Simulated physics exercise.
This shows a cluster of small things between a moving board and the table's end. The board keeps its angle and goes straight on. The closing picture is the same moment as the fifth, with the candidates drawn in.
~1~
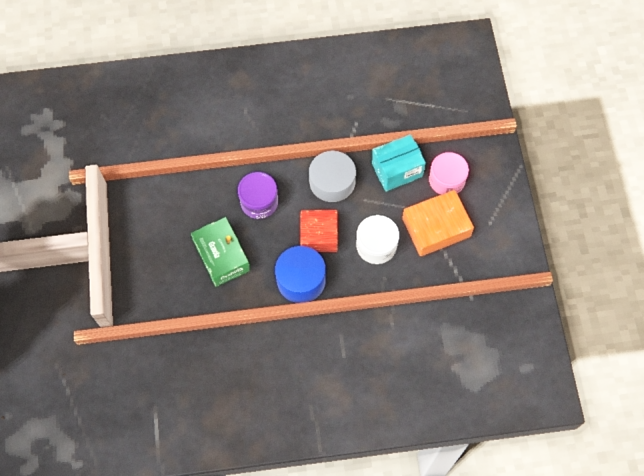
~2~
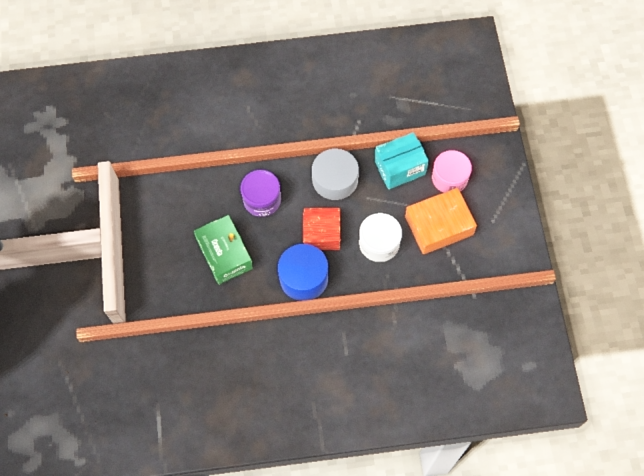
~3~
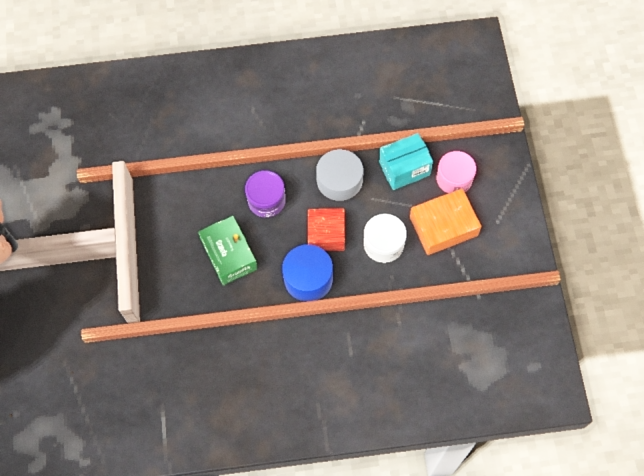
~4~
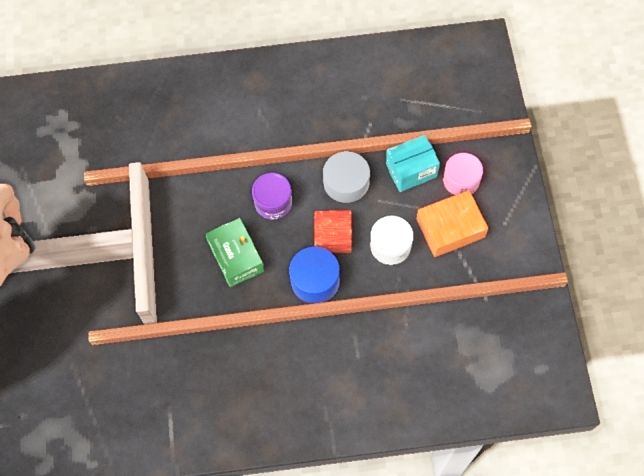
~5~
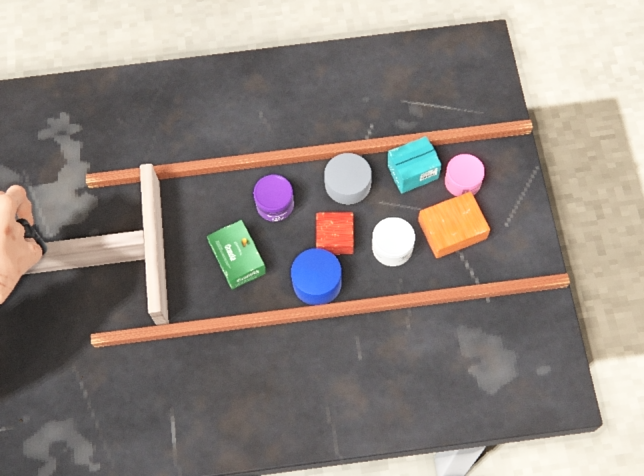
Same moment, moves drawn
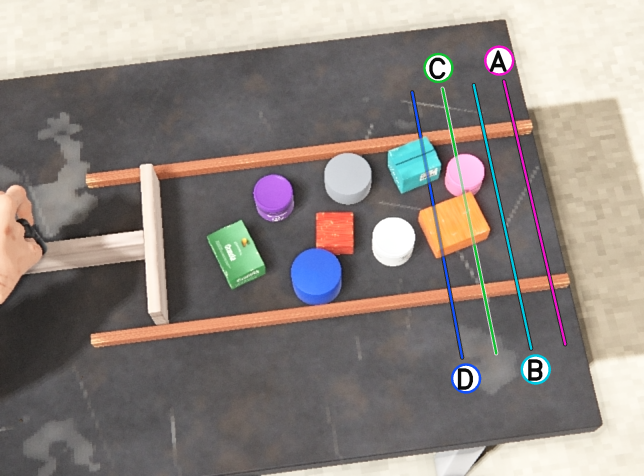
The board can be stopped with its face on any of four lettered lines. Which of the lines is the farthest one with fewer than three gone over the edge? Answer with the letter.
Stop at D.
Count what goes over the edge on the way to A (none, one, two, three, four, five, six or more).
In all, six or more.
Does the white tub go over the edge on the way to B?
Yes.
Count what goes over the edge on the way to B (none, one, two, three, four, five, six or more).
In all, six or more.
On the marked copy, A at (533, 205); B at (501, 209); C at (468, 213); D at (436, 217).
Taking D. A third of the way, board (253, 223); blue tin (330, 278); green box (283, 252).
Two thirds of the way, board (355, 210); orange block (500, 212); pink jar (480, 176).
When it is over, board (433, 200); orange block over the edge; pink jar (535, 166); one fallen.
As for the rest, A drops nine; B drops six; C drops three.
